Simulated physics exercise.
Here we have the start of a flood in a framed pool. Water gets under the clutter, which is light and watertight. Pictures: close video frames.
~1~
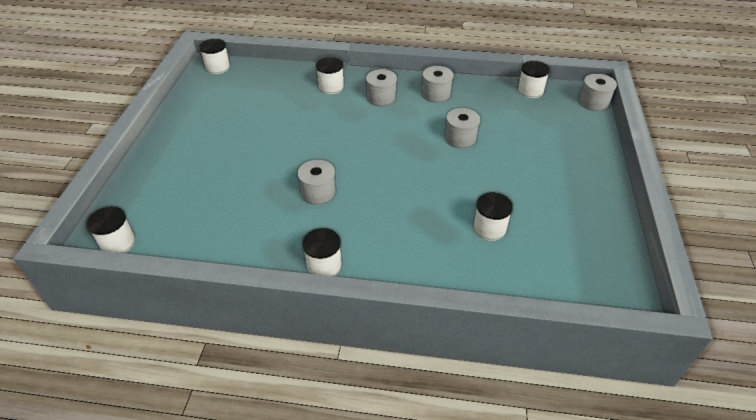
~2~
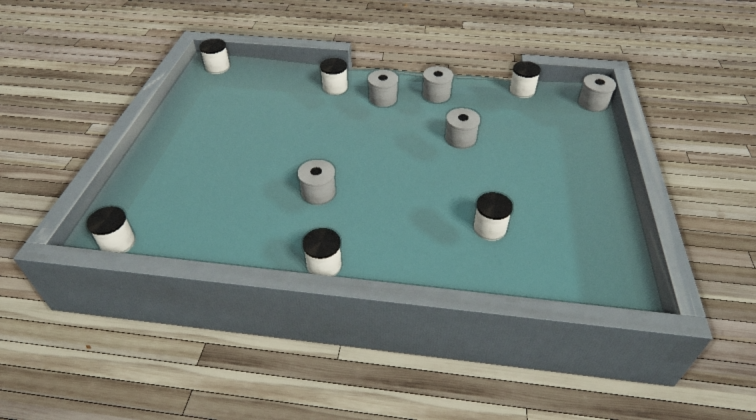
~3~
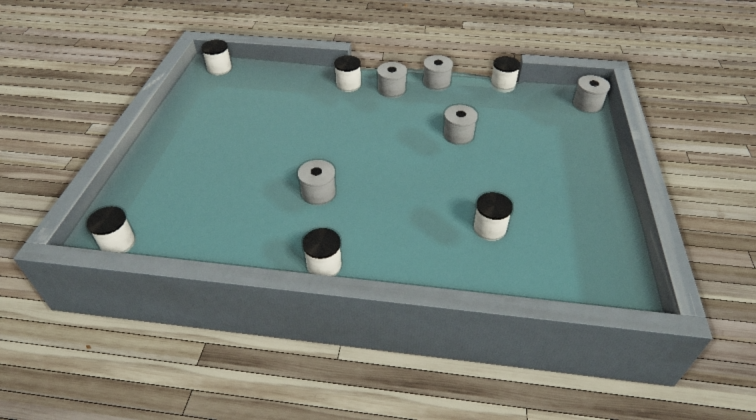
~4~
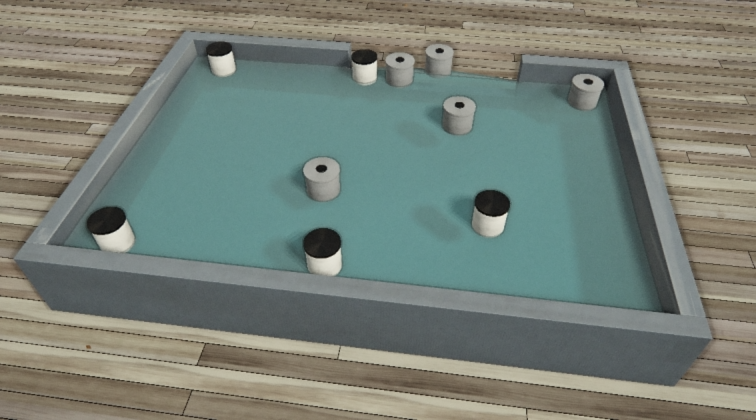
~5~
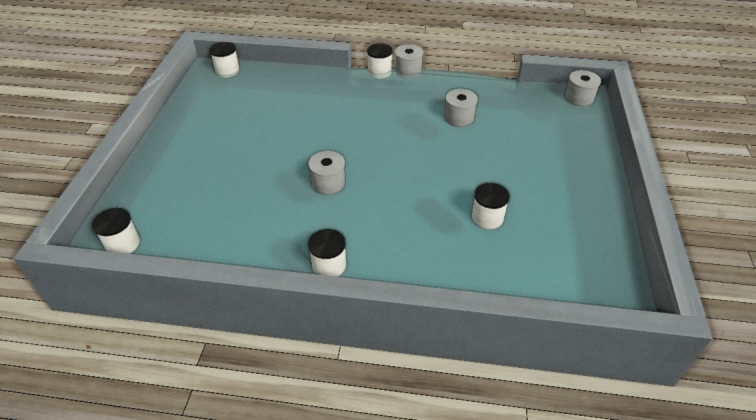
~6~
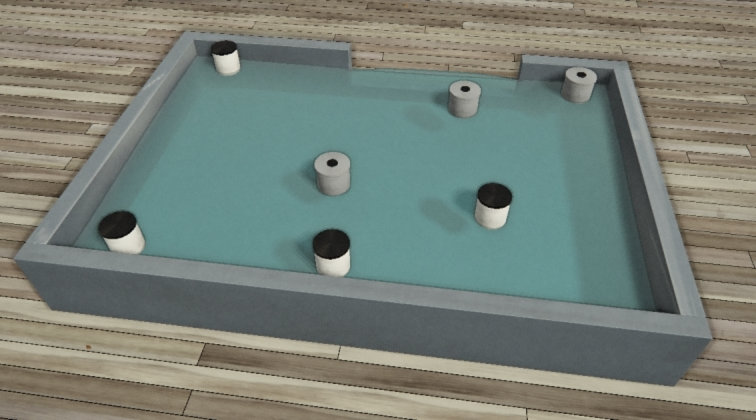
Small cylindrical tubs, some white with black tops and others grey with a dark central dot, drift across a blue-green surface inside a grey-walled rectangular frame on wooden planks, seen from a fixed raised angle. A gap opens in the far wall, and the nearby tubs slide toward it and pass out of view, two white and two grey. The remaining tubs shift only slightly, the grey ones at right edging toward the far side.
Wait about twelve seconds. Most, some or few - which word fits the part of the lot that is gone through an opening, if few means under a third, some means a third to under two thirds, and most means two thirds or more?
Some.
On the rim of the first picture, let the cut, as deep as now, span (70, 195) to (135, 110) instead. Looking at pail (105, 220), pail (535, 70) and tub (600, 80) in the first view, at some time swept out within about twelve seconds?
Going through them, number one is flushed away, number two is held back and number three is held back.
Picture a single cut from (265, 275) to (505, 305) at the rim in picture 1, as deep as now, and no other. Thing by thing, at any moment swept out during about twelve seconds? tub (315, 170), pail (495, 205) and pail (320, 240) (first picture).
Turn by turn - departs, departs, departs.
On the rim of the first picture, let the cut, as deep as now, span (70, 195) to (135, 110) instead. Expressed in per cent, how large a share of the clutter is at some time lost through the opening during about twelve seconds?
Roughly 20 in a hundred.
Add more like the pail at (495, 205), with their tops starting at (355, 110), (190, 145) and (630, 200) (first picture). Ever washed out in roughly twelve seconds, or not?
Note - in order: Out of the scene / retained / retained.
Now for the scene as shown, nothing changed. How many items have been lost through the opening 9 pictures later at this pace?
The answer here is 5.
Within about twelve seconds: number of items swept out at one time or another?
It adds up to 6.
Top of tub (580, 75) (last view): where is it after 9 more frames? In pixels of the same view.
Roughly at (530, 76).
A moment on, 4 of 11 are out; 7 afloat.
Next, 5 of 11 are out; 6 afloat.
Later, 6 of 11 are out; 5 afloat.
In the end, 6 of 11 are out; 5 afloat.
